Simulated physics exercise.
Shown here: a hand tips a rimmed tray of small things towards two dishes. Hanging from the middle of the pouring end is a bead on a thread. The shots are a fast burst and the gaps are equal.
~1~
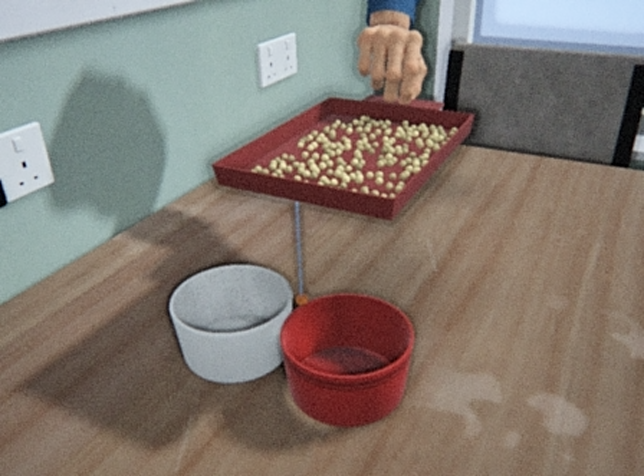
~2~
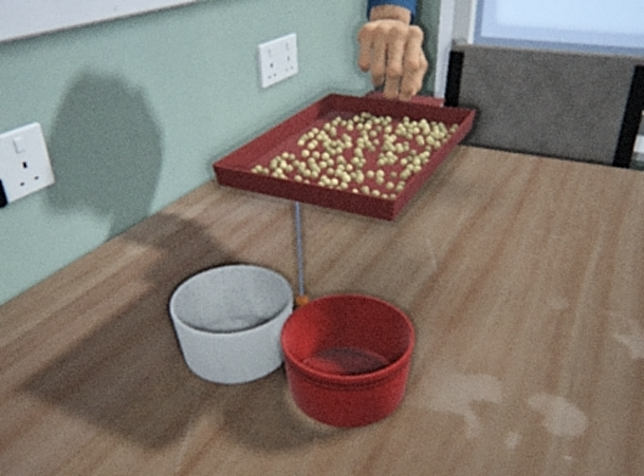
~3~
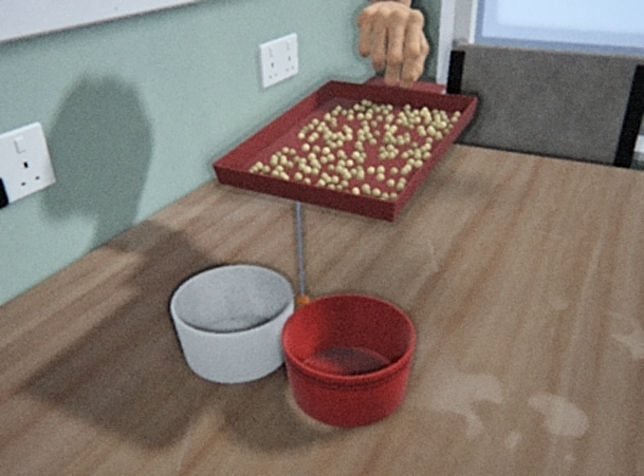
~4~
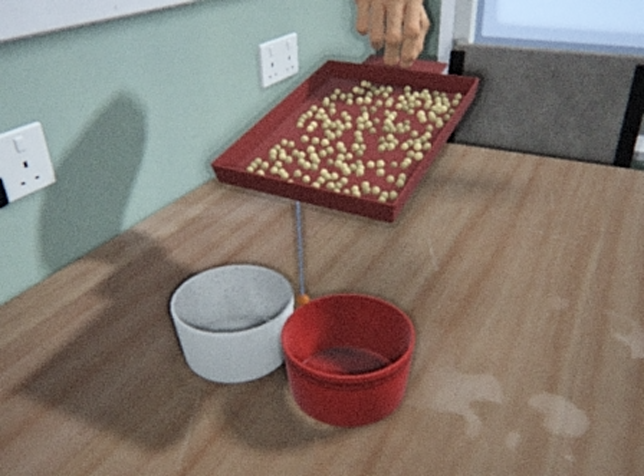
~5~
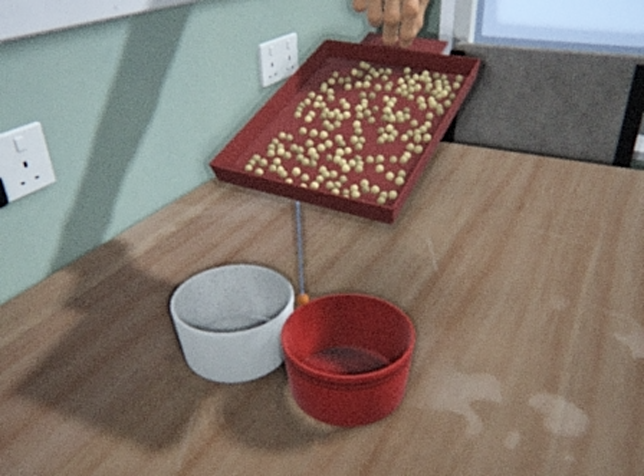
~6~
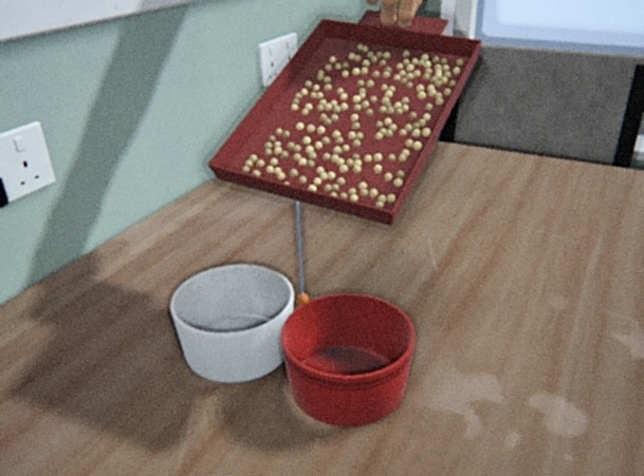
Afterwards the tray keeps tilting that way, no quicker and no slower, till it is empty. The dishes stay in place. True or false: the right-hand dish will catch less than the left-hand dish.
False, the right-hand dish catches more.
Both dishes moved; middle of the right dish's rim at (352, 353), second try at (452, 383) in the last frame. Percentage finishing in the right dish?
Close to 70 in a hundred first, close to 10 in a hundred second.
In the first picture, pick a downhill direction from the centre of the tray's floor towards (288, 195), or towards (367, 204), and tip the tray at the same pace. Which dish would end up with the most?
Try 1: The left-side dish; try 2: The right-side dish.
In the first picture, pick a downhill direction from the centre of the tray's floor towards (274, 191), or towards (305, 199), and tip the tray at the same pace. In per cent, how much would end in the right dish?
About 0 %, then 40 %.
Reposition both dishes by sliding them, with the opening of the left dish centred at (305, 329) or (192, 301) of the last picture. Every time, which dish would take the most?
For the first position it is the one at left; for the second, the one at right.
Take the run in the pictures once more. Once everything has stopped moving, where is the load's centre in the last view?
Once it all stops, the middle lies near (329, 401).
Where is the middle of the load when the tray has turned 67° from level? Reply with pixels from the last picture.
Check around (337, 198) in the last picture.
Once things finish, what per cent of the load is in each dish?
Split in per cent - left dish 0, right dish 60.
Shortly afterwards, tray tipped steeply; the bulk on the tray; a little in the air.
Next, tray tipped past a quarter turn; the bulk on the tray; a little in the right dish; a little outside both; a little in the air.
Some moments later, tray tipped past a quarter turn; near two thirds in the right dish; near a third outside both.
In the end, tray tipped past a quarter turn; near two thirds in the right dish; none at all in the left dish; near a third outside both.
